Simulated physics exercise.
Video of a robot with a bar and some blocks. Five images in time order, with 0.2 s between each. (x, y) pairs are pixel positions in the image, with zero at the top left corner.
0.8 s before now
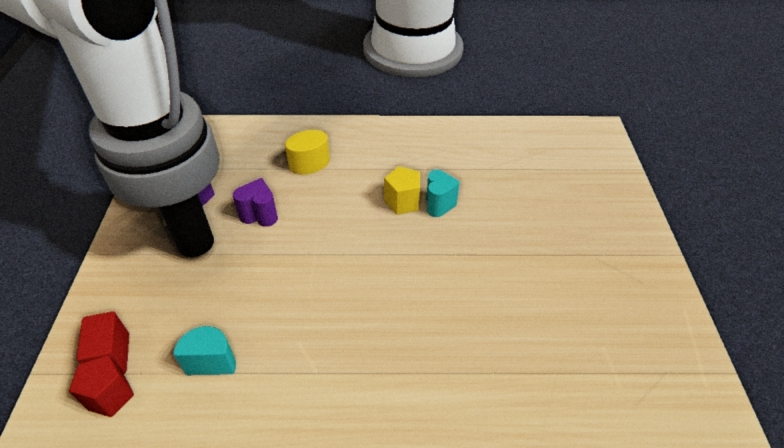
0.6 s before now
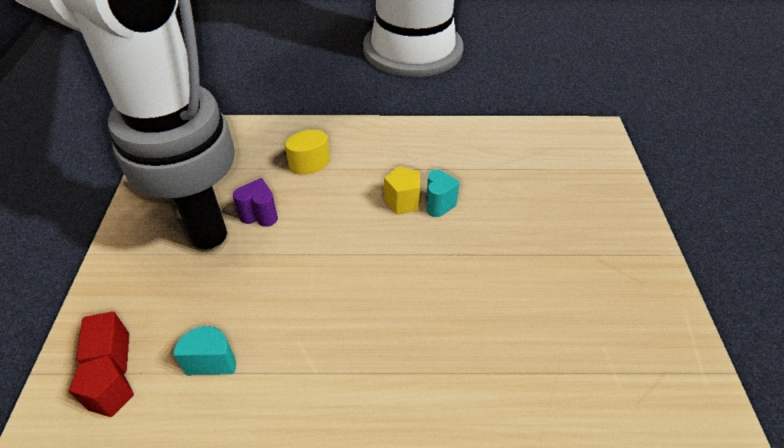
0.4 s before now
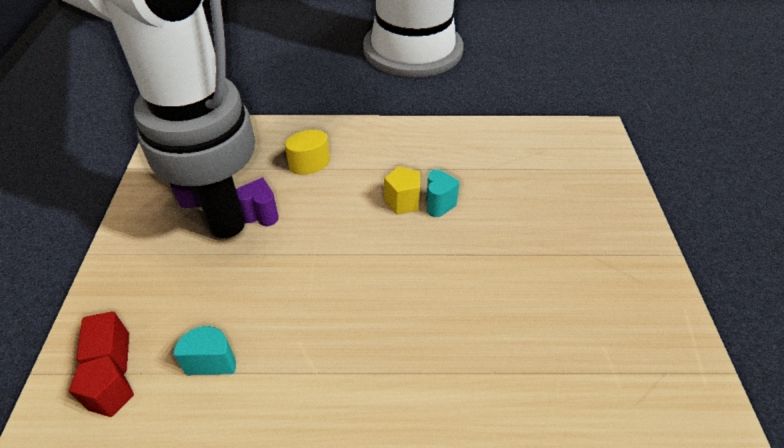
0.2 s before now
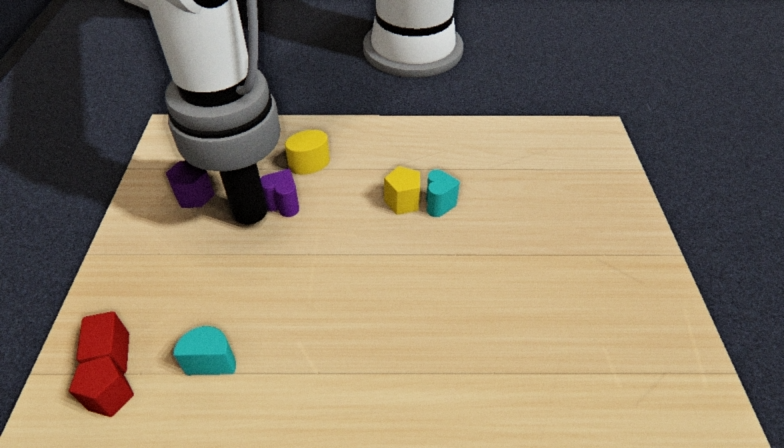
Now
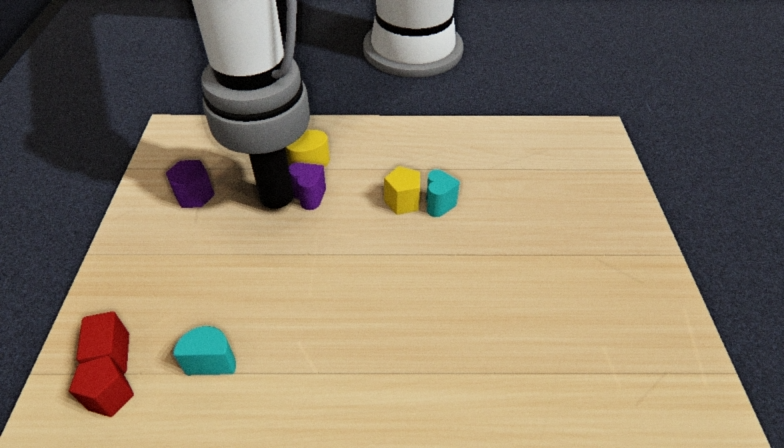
Robot arm with a black bar sliding right across a wooden table, then pushing a purple heart block toward a yellow one.
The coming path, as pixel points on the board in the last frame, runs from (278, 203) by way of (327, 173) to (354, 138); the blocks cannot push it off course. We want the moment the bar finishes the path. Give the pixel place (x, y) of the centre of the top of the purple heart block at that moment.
It should be at about (344, 164).
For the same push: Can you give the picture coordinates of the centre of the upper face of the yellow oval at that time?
My best guess is (308, 128).
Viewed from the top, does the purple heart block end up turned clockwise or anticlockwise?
It ends up turned clockwise.
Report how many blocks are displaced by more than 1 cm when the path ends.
Moved: Exactly two.
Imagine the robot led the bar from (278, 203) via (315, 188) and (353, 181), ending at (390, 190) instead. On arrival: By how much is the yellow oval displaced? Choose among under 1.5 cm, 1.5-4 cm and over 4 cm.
The block shifts less than 1.5 cm.
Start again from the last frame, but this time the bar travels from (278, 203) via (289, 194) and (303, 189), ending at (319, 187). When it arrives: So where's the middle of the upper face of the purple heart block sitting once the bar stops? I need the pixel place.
It will end up at (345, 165).
On the path given first. One third of the way, bar (314, 177); purple heart block (339, 165), turned 50° clockwise.
Two thirds of the way, bar (337, 154); purple heart block (345, 164), turned 75° clockwise; yellow oval (308, 128), turned 40° anticlockwise.
At the end, bar (354, 131); purple six-sided block still; purple heart block (345, 164), turned 75° clockwise; yellow oval (308, 128), turned 40° anticlockwise.
